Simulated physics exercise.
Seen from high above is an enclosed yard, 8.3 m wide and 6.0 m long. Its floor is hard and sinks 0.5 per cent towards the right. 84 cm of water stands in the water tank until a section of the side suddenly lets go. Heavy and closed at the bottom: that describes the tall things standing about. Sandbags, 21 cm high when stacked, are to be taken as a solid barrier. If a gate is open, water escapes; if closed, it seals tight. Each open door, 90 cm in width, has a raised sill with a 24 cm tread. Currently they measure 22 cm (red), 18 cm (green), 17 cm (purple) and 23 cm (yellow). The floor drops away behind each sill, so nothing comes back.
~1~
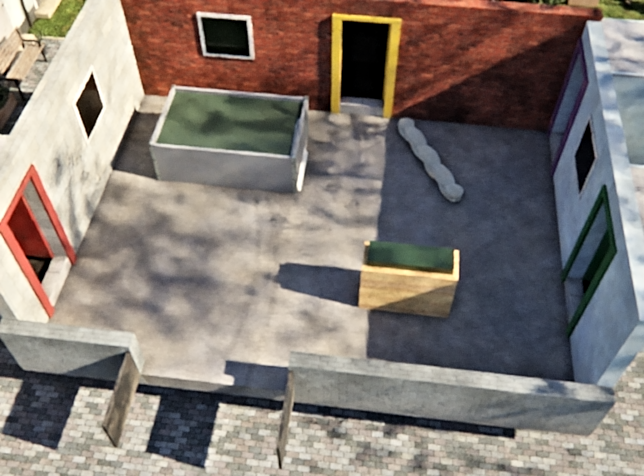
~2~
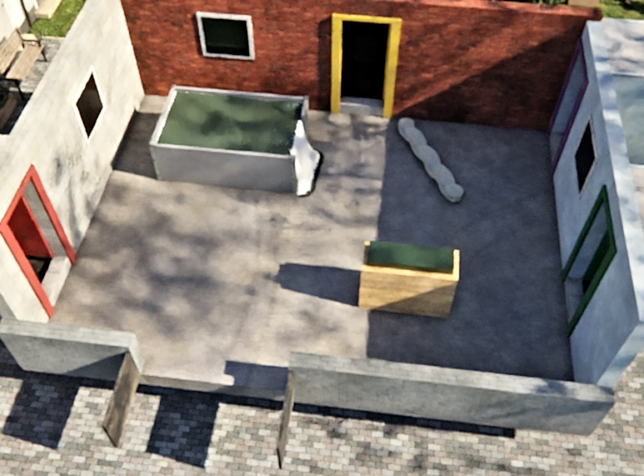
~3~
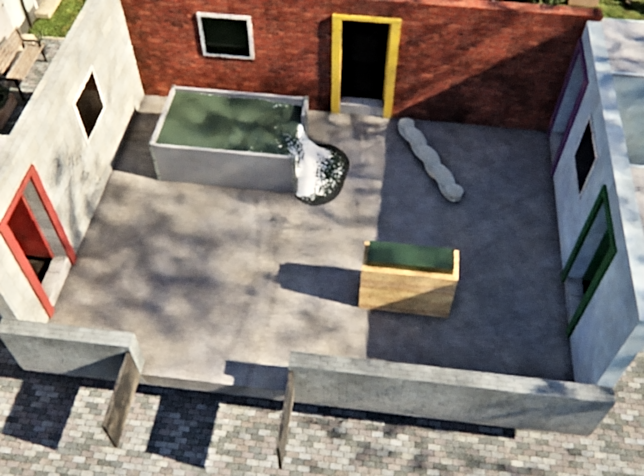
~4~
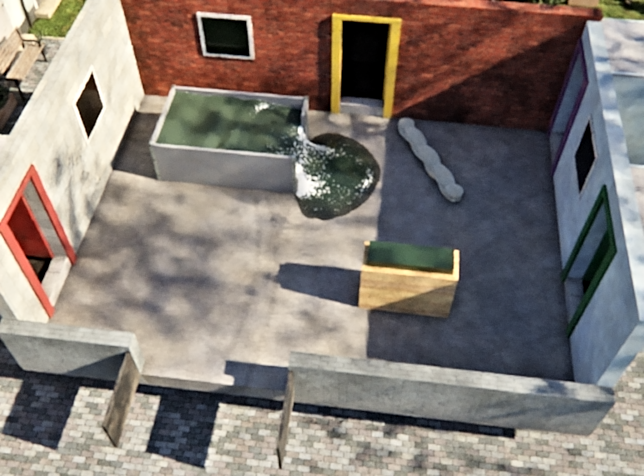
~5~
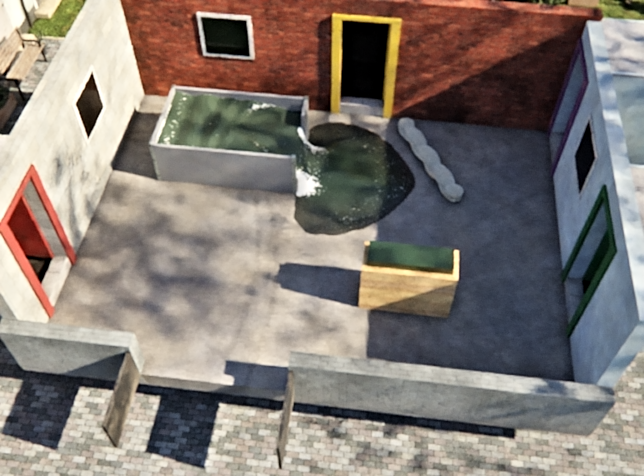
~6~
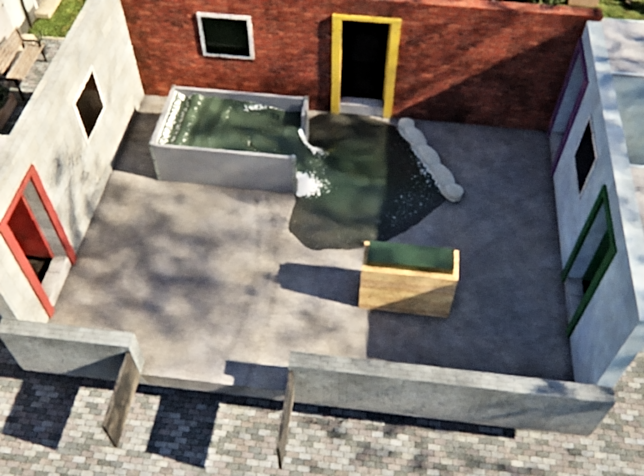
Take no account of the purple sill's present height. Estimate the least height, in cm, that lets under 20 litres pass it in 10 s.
I would say 11 cm.
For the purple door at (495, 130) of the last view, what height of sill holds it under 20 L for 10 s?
Minimum: About 8.5 cm.
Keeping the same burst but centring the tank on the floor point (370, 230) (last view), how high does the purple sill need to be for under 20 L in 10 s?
Then about 18 centimetres at the least.
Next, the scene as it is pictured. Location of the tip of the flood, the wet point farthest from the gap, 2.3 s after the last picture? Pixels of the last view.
Around pixel (577, 411).
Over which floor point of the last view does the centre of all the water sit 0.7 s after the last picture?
(286, 167).
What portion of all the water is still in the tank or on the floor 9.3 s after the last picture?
Something near 94 out of a hundred parts.
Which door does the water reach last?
Final door: Red.
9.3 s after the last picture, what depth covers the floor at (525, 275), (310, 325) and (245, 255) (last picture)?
I'd read roughly 10, 4 and 3 cm there.
Then, 0.7 s after the last picture water covers 30 % of the floor, deepest (46 cm) near (303, 176); it has not reached the purple door.
Then, 2.3 s after the last picture water covers 50 % of the floor, deepest (37 cm) near (577, 411); 16 cm at the purple door, 0 litres in over its 17 cm sill.
Then, 9.3 s after the last picture water covers 95 % of the floor, deepest (14 cm) near (554, 186); 13 cm at the purple door, 1 litre in over its 17 cm sill.
At the purple door as built, the water peaked near 16 cm, 2.3 s after the last picture.
Run again over the same 10 s with other heights there, 29 litres in over 10 cm, 4 litres over 13.5 cm. The limit of 20 litres is kept from about 11 cm up.
